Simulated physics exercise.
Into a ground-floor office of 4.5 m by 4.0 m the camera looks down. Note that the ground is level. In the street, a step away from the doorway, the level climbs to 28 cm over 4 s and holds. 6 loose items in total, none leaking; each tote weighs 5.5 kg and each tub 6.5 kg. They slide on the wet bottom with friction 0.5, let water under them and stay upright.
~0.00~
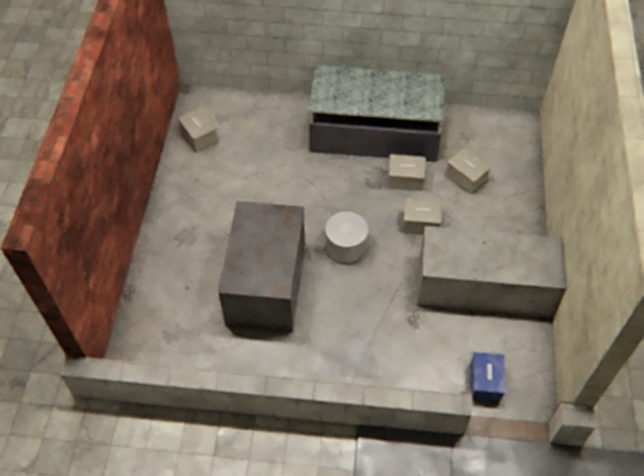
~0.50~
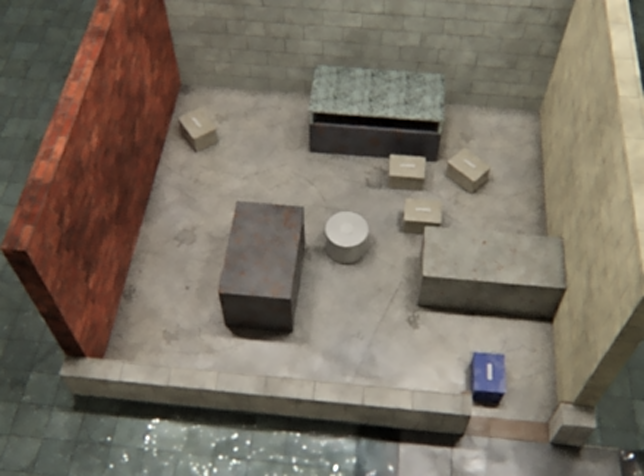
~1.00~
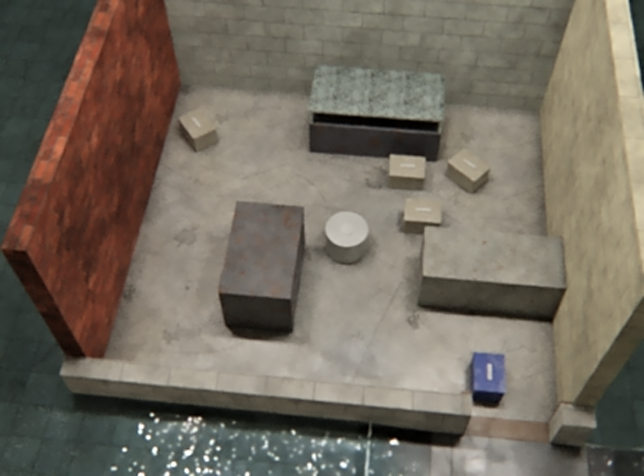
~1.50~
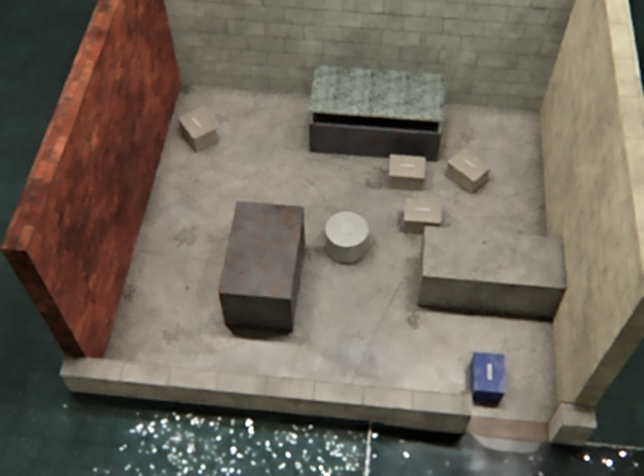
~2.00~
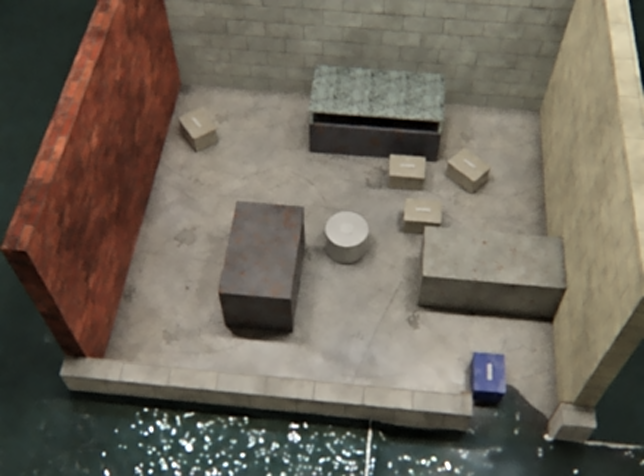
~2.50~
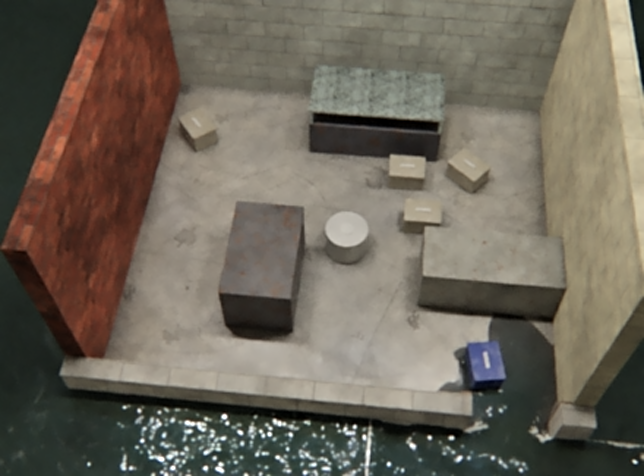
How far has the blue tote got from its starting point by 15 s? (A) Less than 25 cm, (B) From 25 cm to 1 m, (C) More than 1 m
More than 1 m (C).
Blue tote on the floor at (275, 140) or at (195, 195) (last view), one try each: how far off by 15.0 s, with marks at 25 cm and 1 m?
Run 1 - short shift; run 2 - well off.
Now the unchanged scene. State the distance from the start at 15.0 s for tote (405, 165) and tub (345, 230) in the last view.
They sit 80 cm and 150 cm away, in the order given.
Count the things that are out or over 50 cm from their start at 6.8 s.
By my reckoning, 2.
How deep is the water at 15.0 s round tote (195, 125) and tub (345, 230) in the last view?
Roughly 15 and 11 cm.
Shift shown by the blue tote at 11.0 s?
It is about 350 cm out of place by then.
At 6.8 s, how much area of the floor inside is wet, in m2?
At that time the wet patch spans about 8.5 m2.
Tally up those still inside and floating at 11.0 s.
The number is 3.
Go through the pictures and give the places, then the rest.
In the first frame, the blue tote at (489, 372), on the bottom; water covers 0.0 m2; 0 of 6 have shifted.
In the second frame, the blue tote at (489, 372), on the bottom; 0.0 m2 under water; 0 of 6 have shifted.
In the third frame, the blue tote at (489, 372), on the bottom; 0.0 m2 under water; 0 of 6 have shifted.
In the fourth frame, the blue tote at (489, 372), on the bottom; water covers 0.0 m2; 0 of 6 have shifted.
In the fifth frame, the blue tote at (489, 372), on the bottom; water covers 0.1 m2; 0 of 6 have shifted.
In the sixth frame, the blue tote at (486, 361), on the bottom, 12 cm from its start; 0.7 m2 under water; 1 of 6 have shifted.
After 3.5 s the blue tote is near (461, 315), 0.6 m from its start, afloat; 1 afloat.
After 6.8 s the blue tote is near (128, 319), 3.6 m from its start, afloat; 1 afloat.
After 11.0 s the blue tote is near (284, 158), 3.3 m from its start, afloat; 3 afloat.
After 15.0 s the blue tote is near (203, 191), 3.6 m from its start, afloat; 6 afloat.
